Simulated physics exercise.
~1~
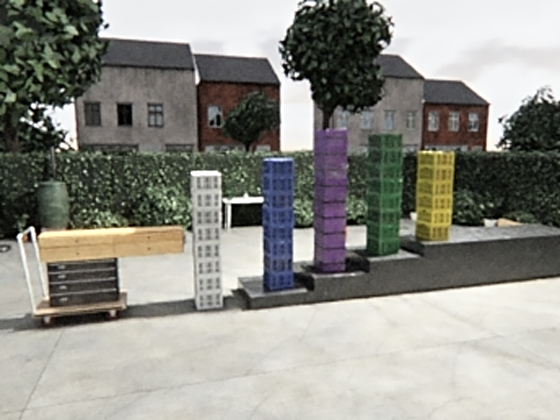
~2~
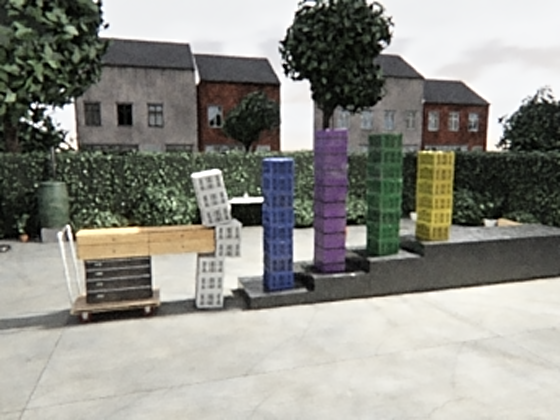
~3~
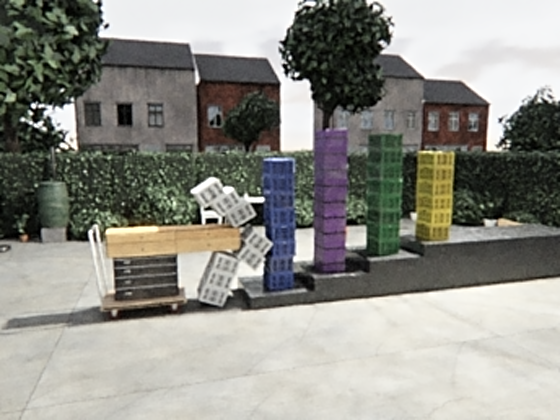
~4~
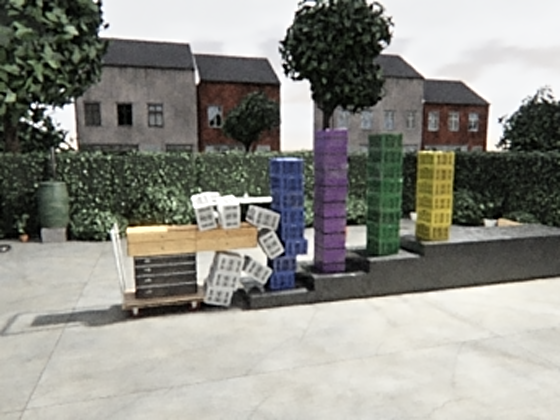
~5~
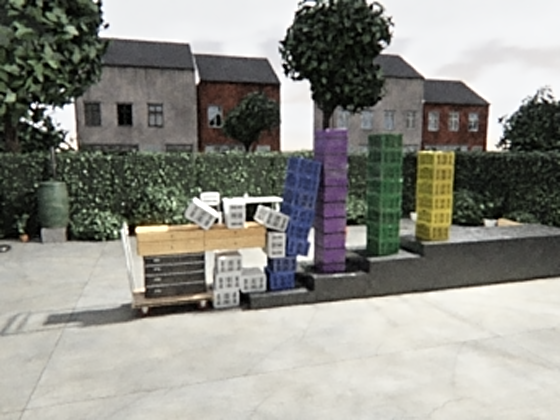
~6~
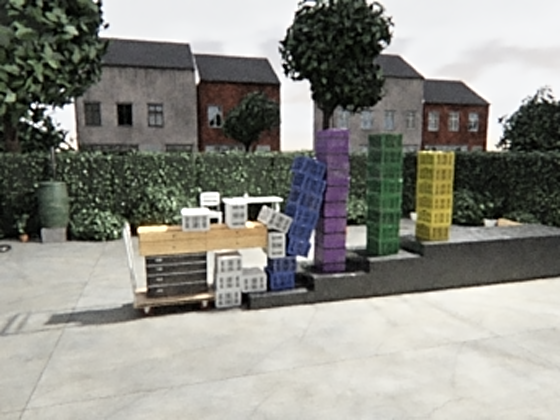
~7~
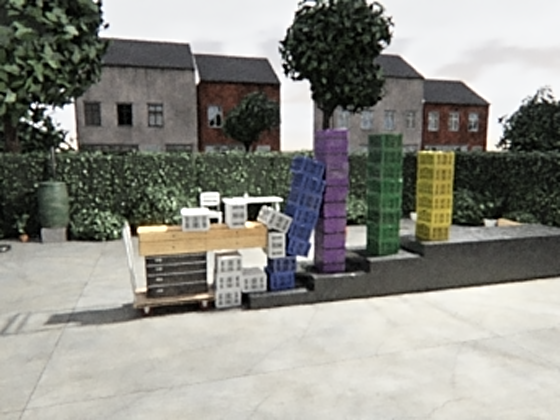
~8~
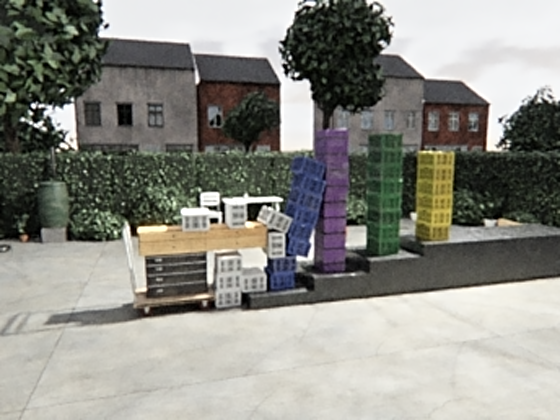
Trolley rolling right into a white crate stack, toppling it against the blue stack, which ends leaning on the unmoved purple one.
